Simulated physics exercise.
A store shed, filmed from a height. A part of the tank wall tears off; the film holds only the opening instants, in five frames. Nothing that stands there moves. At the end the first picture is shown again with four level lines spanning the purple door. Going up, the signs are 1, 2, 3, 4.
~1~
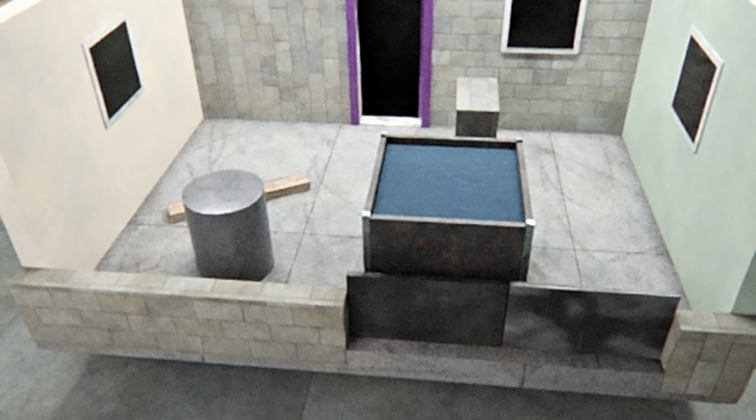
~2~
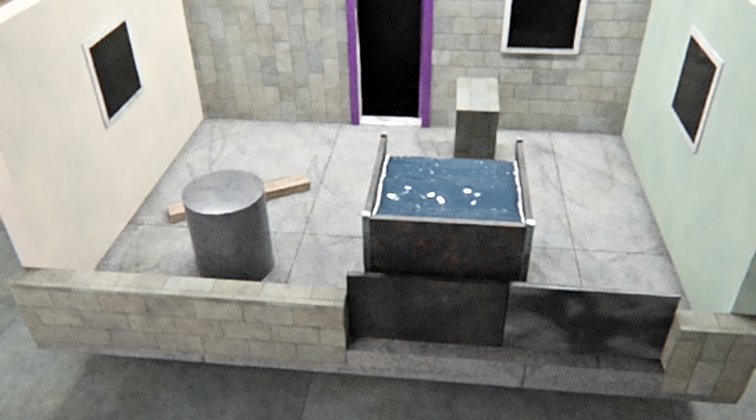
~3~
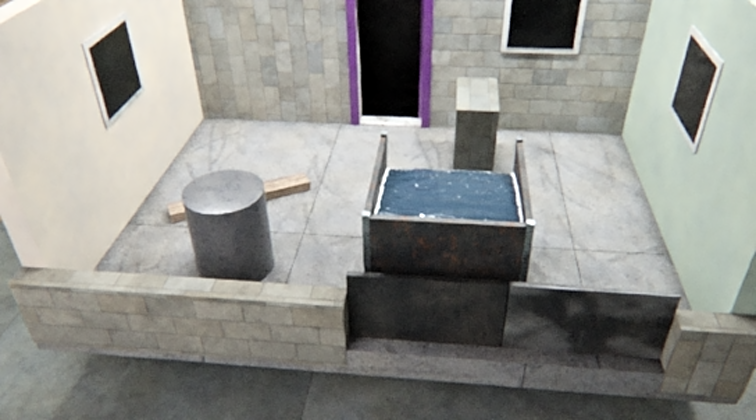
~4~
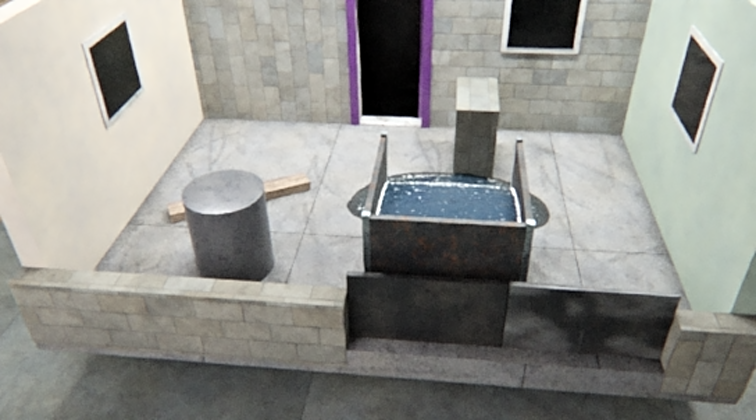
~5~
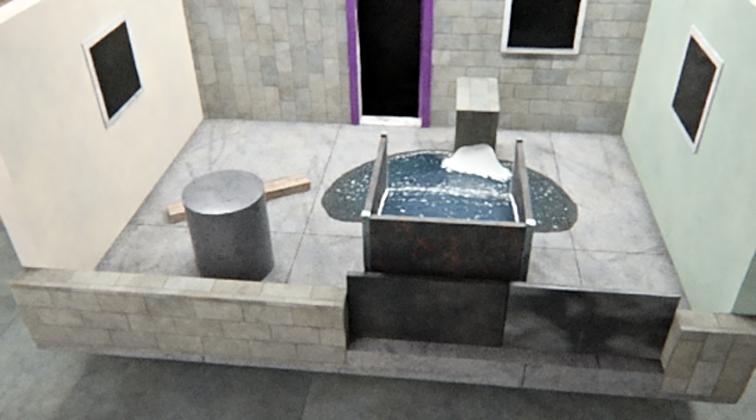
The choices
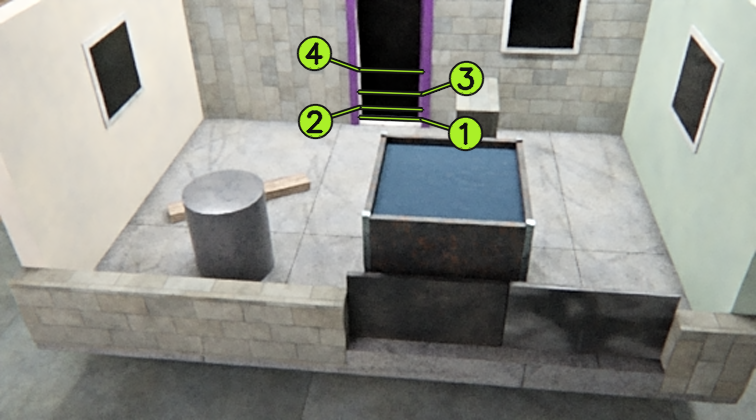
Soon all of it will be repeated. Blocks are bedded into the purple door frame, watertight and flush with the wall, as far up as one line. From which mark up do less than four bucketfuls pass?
Choose 3.
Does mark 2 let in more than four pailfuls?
Yes, that goes wrong.
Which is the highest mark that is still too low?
That is mark 2.
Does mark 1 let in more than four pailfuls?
Yes, that goes wrong.
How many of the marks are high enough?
Two of the four.
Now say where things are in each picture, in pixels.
Water in the tank at rest, its middle at (449, 182); foot of the purple doorway at (390, 126); shut gate at (507, 294), in the first picture.
Water covers 2 % of the ground, its front hidden from here, in the second picture.
Water covers 5 % of the ground, its front hidden from here, in the third picture.
Water covers 9 % of the ground, its front hidden from here, in the fourth picture.
Front seen at (439, 152), 17 % of the ground wet, in the fifth picture.
On the marked copy, 1 at (390, 118); 2 at (390, 108); 3 at (390, 93); 4 at (390, 70); from the bottom up 1, 2, 3, 4.
If 1 is chosen, dozens of bucketfuls pour in.
If 2 is chosen, about 10 bucketfuls get in.
If 3 is chosen, a splash gets over, under a bucket.
If 4 is chosen, nothing gets over.
